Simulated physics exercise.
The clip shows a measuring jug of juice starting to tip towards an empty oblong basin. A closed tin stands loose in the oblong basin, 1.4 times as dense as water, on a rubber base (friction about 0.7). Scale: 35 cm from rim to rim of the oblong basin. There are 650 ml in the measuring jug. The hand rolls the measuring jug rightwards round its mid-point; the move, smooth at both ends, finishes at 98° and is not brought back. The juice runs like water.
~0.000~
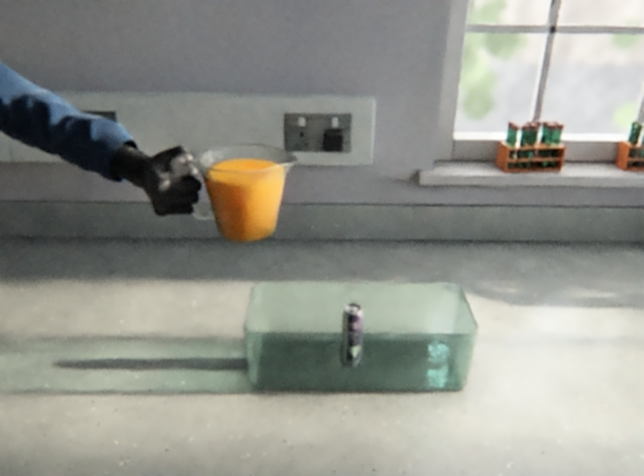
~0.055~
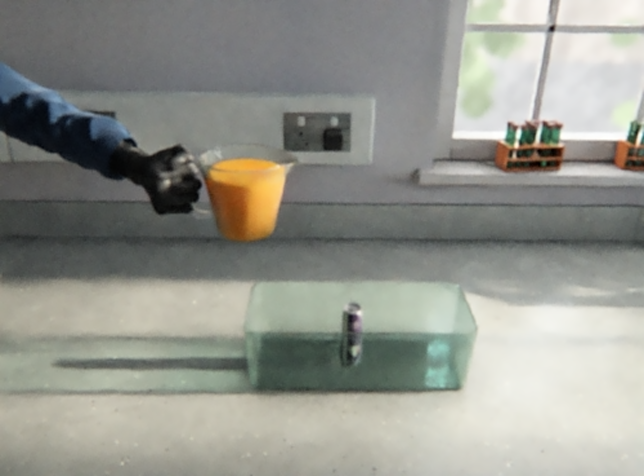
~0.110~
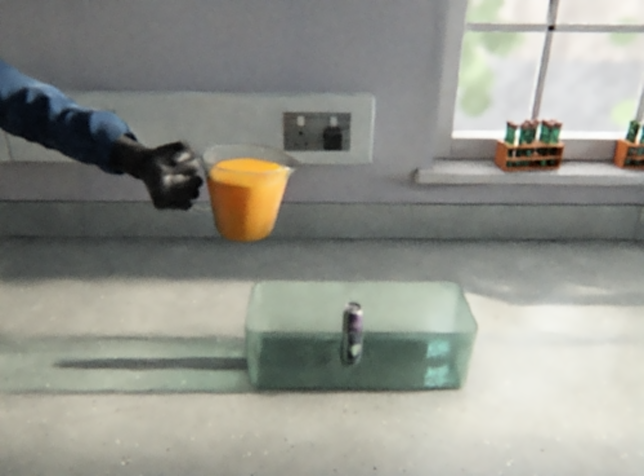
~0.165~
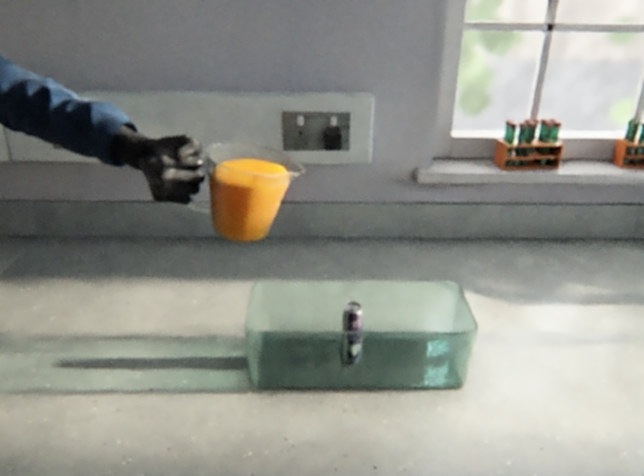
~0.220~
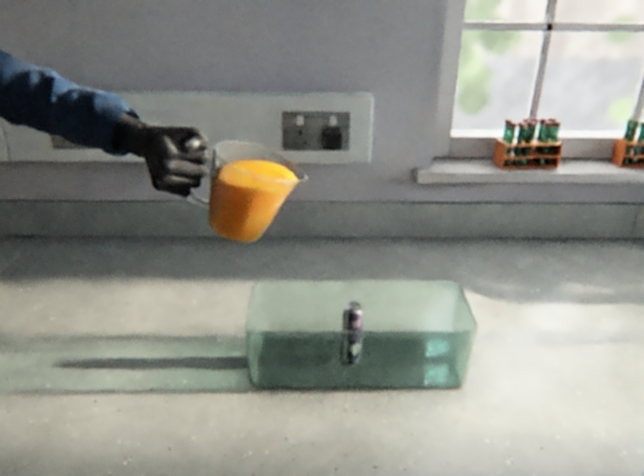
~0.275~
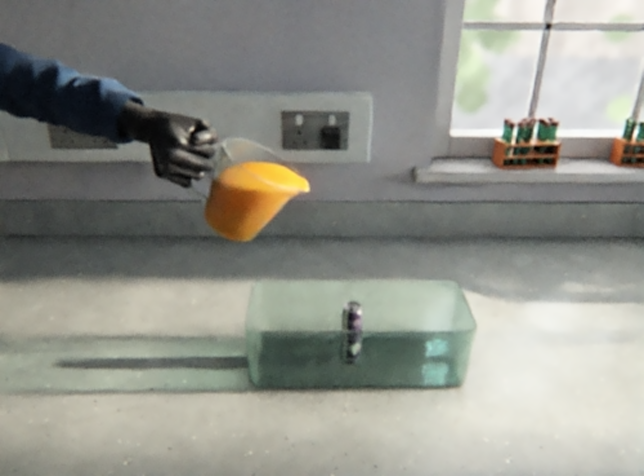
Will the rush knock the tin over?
The tin falls.
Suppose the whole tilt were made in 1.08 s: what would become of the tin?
The tin topples.
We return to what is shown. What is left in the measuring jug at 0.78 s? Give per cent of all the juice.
About 10 per cent.
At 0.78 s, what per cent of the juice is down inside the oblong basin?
About 68 per cent.
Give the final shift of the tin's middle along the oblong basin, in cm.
Some 9.0 cm.
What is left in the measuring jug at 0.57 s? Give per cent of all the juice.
Some 54 per cent.
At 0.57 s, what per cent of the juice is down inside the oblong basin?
Some 12 per cent.
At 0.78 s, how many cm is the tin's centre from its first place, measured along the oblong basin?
About 1 cm.
By 0.57 s the tilt is 84° and 53 per cent is still to pour; the tin stands where it began.
By 0.78 s the tilt is 98° and 11 per cent is still to pour; the tin stands 1 cm from where it began.
By 1.01 s the tilt is 98° and 1 per cent is still to pour; the tin leans 27°.
By 1.25 s the tilt is 98° and 0 per cent is still to pour; the tin lies on its side.
At rest the tin lies on its side.
